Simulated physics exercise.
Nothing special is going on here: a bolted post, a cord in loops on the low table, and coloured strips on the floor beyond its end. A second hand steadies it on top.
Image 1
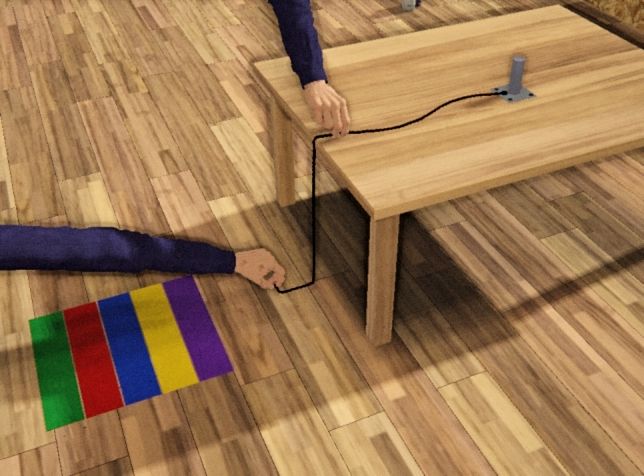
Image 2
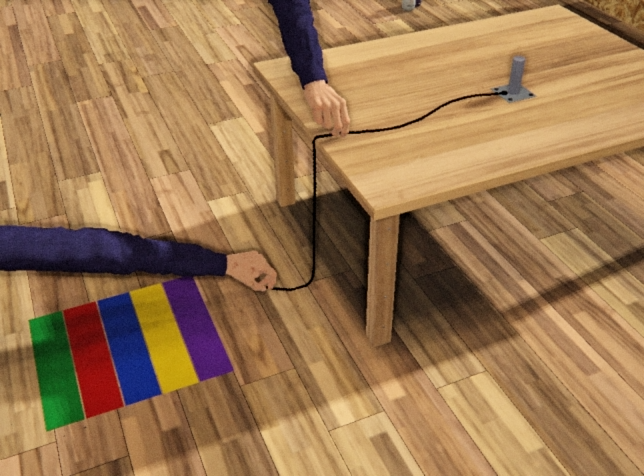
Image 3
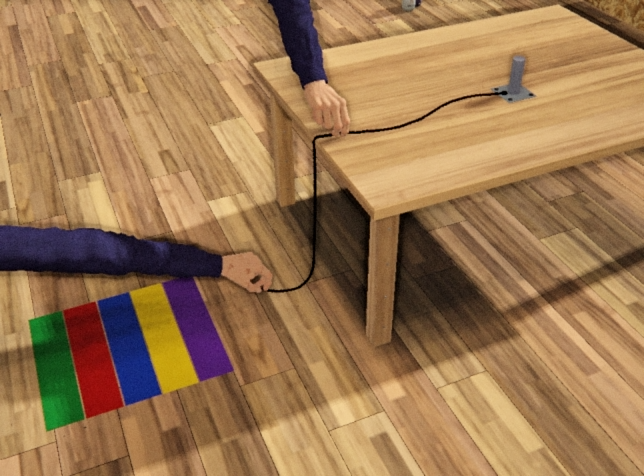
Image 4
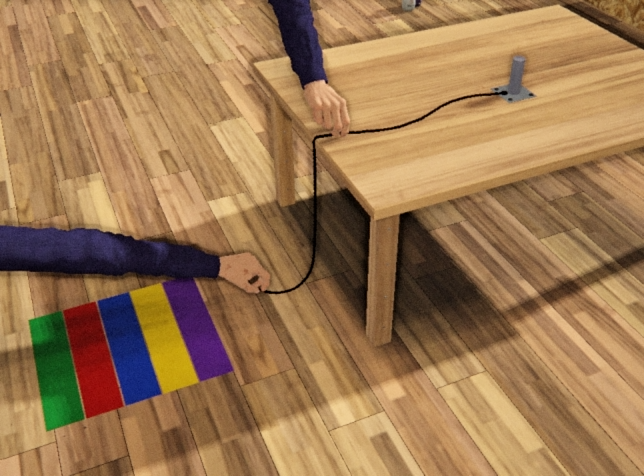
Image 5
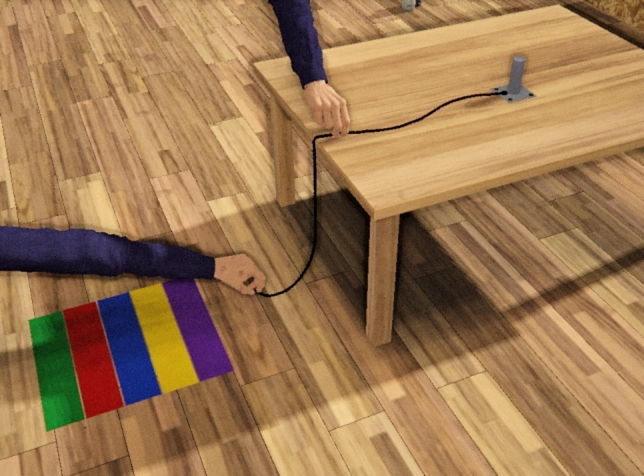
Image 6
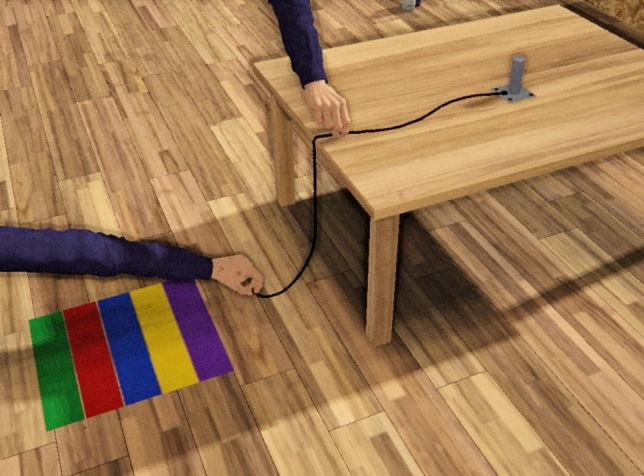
A hand at the end of a dark blue sleeve, low on the left, draws the loose end of a thin black cord slightly leftward in a small, slowing movement, and the hanging part bends from a sharp corner into a smooth curve. Seen from above, a pale wooden table stands on a plank floor, with green, red, blue, yellow and purple strips at lower left. A second hand stays on the cord at the table's edge, the grey post behind it and the camera still.
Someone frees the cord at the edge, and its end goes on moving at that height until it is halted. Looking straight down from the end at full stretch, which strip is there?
The yellow strip is there.
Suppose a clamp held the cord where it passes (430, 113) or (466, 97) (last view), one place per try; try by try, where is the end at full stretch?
Per try (px): (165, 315), (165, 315).
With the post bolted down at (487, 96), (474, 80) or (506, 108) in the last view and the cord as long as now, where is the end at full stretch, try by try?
Results per try: (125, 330); (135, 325); (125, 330).
A little later, end near (229, 298); short of the strips.
Next, end near (186, 311); over purple.
When it is tight, end near (161, 318); over yellow. The yellow one.
